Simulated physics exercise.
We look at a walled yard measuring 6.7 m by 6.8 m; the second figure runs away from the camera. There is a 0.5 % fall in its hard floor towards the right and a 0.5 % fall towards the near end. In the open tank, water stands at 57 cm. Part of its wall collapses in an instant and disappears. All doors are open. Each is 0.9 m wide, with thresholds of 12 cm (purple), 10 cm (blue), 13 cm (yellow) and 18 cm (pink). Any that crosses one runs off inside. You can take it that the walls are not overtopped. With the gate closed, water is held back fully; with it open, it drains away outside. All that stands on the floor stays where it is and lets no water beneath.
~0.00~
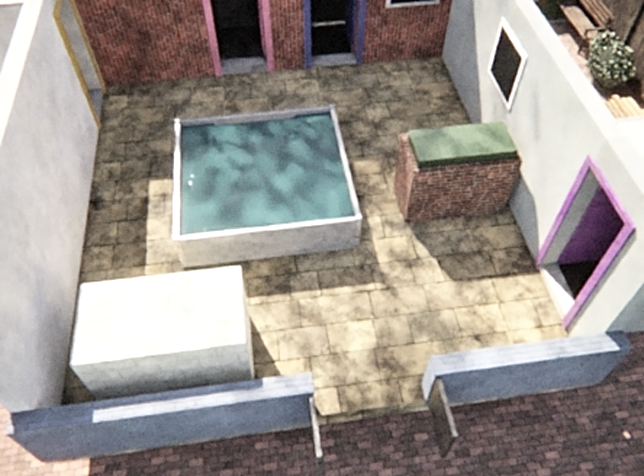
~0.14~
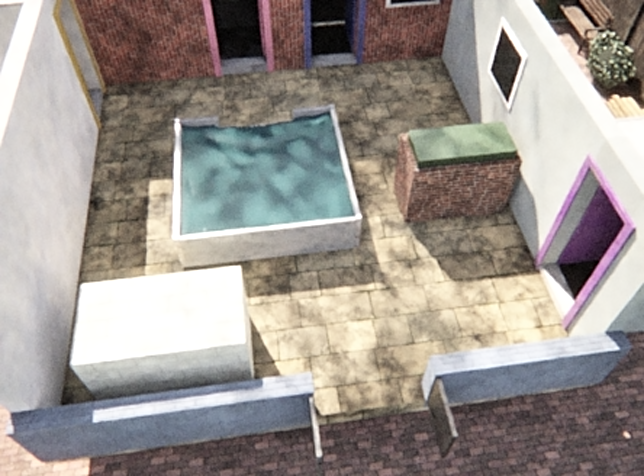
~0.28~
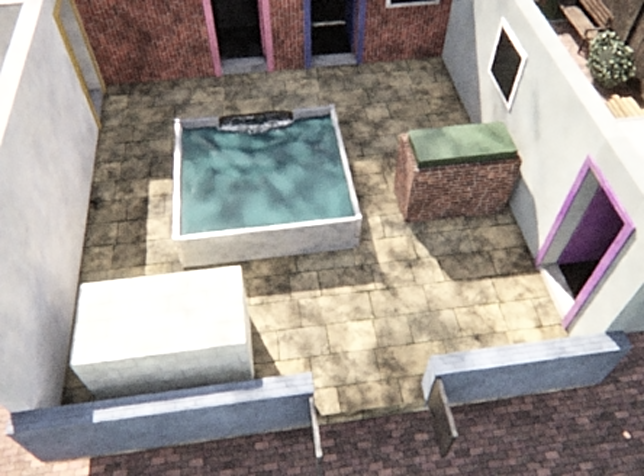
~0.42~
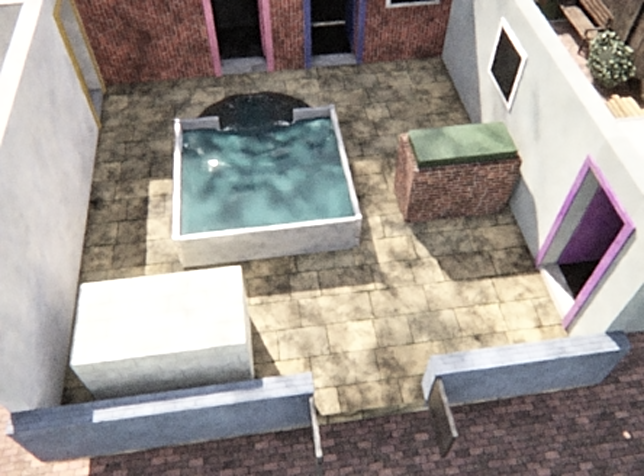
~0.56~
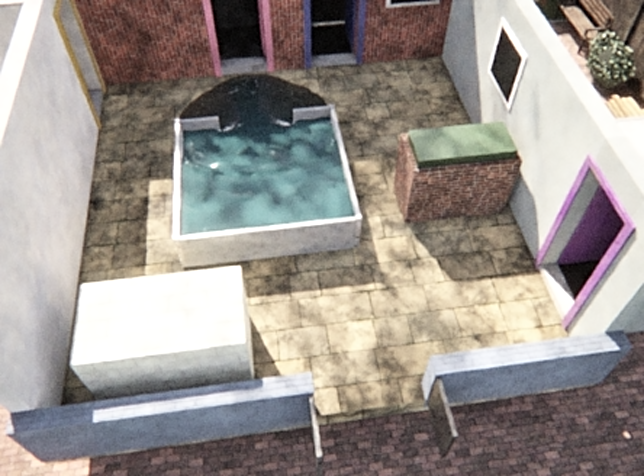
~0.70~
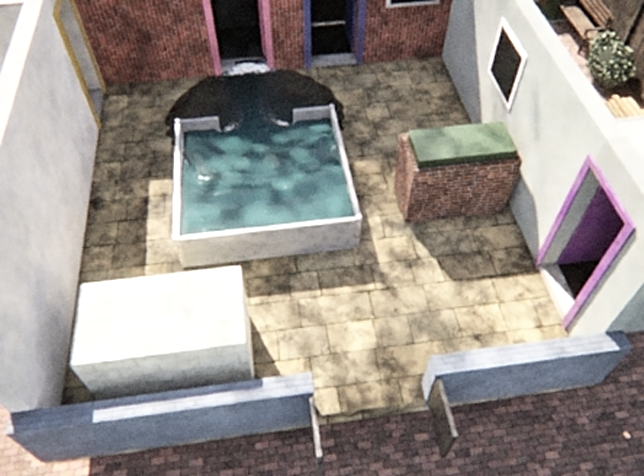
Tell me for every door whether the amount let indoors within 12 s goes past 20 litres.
Here it is: The purple door stays short of it; the blue door goes past it; the yellow door goes past it; the pink door goes past it.
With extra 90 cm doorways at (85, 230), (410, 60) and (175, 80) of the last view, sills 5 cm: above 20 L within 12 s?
In that order: Short of it, beyond it, beyond it.
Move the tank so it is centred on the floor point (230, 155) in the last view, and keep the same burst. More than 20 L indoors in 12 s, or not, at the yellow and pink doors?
So the yellow door tops the limit and the pink door tops the limit.
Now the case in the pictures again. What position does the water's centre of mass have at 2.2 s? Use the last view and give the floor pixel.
The water's centre sits at about (261, 159).
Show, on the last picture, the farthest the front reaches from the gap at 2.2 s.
About pixel (435, 59).
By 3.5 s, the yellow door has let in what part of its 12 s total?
45 percent or so by then.
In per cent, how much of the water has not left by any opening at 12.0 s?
88 %.
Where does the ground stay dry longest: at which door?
The purple door.
After 1.4 s water covers 15 % of the floor and is deepest (34 cm) near (256, 74); purple door not reached, blue door 14 cm at the sill, 0 L in, yellow door not reached, pink door 35 cm at the sill, 51 L in.
After 2.2 s water covers 25 % of the floor and is deepest (34 cm) near (256, 74); purple door not reached, blue door 16 cm at the sill, 11 L in, yellow door 18 cm at the sill, 1 L in, pink door 35 cm at the sill, 119 L in.
After 3.5 s water covers 40 % of the floor and is deepest (26 cm) near (115, 86); purple door not reached, blue door 13 cm at the sill, 31 L in, yellow door 23 cm at the sill, 44 L in, pink door 25 cm at the sill, 197 L in.
After 7.0 s water covers 70 % of the floor and is deepest (19 cm) near (483, 167); purple door 1 cm at the sill, 0 L in, blue door 9 cm at the sill, 42 L in, yellow door 15 cm at the sill, 100 L in, pink door 14 cm at the sill, 219 L in.
After 12.0 s water covers 95 % of the floor and is deepest (15 cm) near (466, 177); purple door 11 cm at the sill, 0 L in, blue door 9 cm at the sill, 42 L in, yellow door 8 cm at the sill, 103 L in, pink door 9 cm at the sill, 219 L in.
